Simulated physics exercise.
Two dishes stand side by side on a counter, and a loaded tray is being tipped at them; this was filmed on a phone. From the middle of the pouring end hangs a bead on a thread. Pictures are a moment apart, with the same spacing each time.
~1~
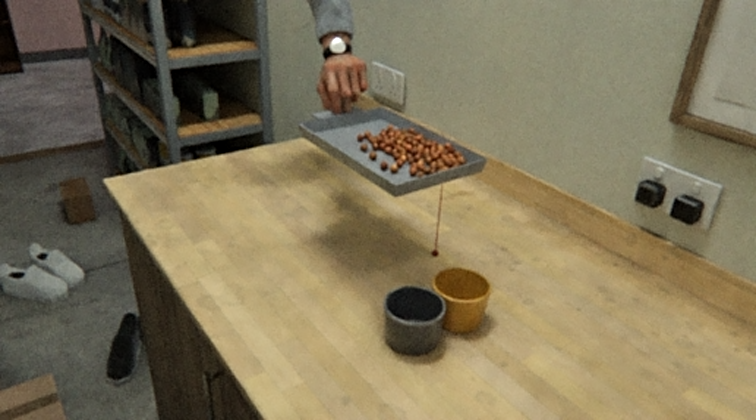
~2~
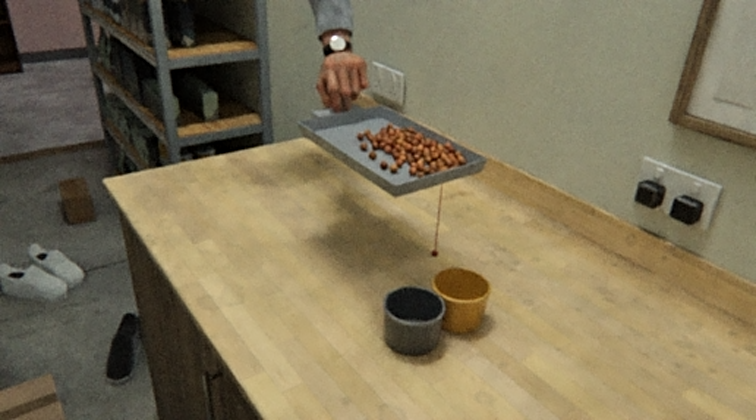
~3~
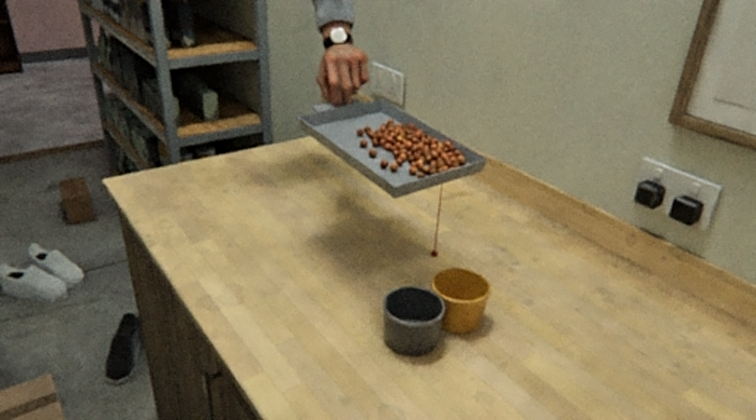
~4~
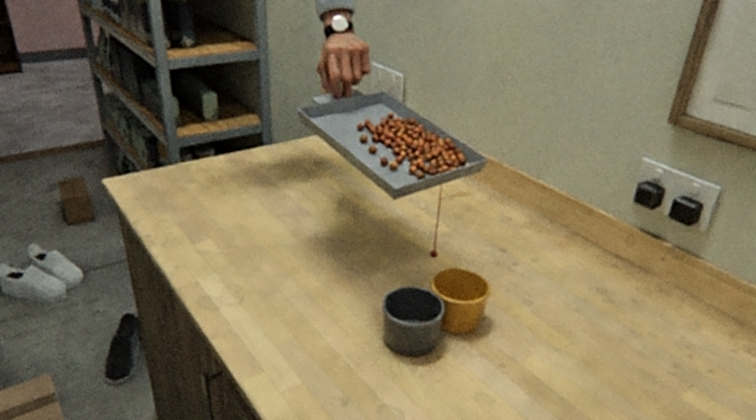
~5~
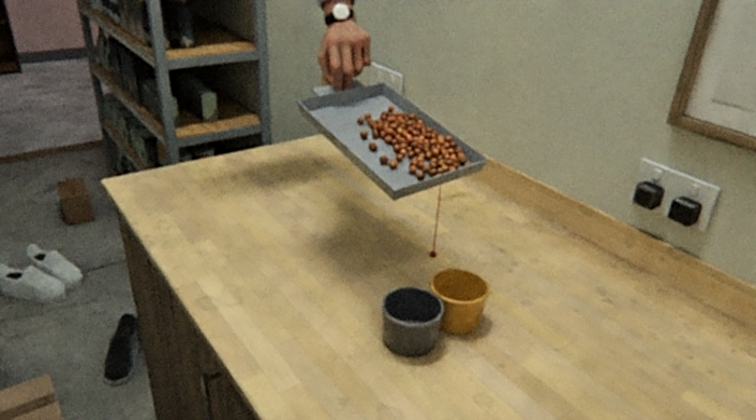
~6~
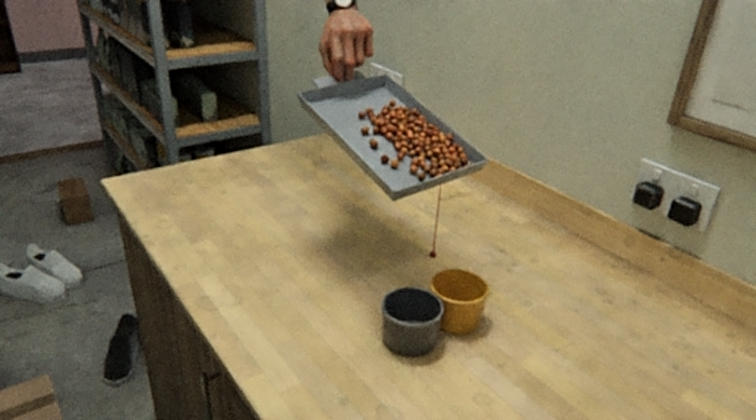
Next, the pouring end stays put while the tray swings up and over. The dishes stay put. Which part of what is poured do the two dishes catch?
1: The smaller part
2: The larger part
The larger part (2).
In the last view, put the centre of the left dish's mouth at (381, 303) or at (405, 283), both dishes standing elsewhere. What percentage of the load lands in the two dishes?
The first try yields 60% and the second yields 30%.
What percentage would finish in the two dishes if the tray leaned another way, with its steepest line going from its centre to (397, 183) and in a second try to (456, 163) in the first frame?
About 40 and 0 per cent.
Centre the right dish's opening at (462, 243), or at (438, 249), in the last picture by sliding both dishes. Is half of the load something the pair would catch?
Well, it comes to a lesser portion at first and a lesser portion after that.
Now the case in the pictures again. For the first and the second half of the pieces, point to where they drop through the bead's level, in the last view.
First part (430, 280), rest (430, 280).
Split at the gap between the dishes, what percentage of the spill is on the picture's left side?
About 40 per cent.
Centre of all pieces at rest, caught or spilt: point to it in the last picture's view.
I'd mark it at roughly (426, 326).
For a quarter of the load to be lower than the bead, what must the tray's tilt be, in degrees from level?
The tilt is near 95° by then.
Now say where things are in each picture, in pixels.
Corners of the pouring end at (396, 183) and (484, 158), level; middle of the load at (415, 150), hazelnuts; left dish at (432, 334); right dish at (479, 312); bead on its thread at (435, 253), in the first picture.
Corners of the pouring end at (396, 183) and (484, 158), level; middle of the load at (415, 150), in the second picture.
Corners of the pouring end at (396, 184) and (484, 158), tipped barely, lowest at the left corner; middle of the load at (415, 147), in the third picture.
Corners of the pouring end at (396, 186) and (484, 158), tipped a little, lowest at the left corner; middle of the load at (416, 144), in the fourth picture.
Corners of the pouring end at (396, 187) and (484, 159), tipped a little, lowest at the left corner; middle of the load at (416, 141), in the fifth picture.
Corners of the pouring end at (396, 189) and (484, 159), tipped a little, lowest at the left corner; middle of the load at (417, 138); left dish at (430, 335); right dish at (477, 313), in the sixth picture.
Soon, tray tipped steeply; all on the tray.
A while on, tray tipped right over; about two thirds on the tray; a small part in the left dish; a small part in the right dish; a stray few outside both; about a quarter in the air.
Towards the end, tray tipped past a quarter turn; about half in the left dish; about a third in the right dish; about a quarter outside both.
Finally, tray tipped past a quarter turn; about half in the left dish; about a third in the right dish; about a quarter outside both.
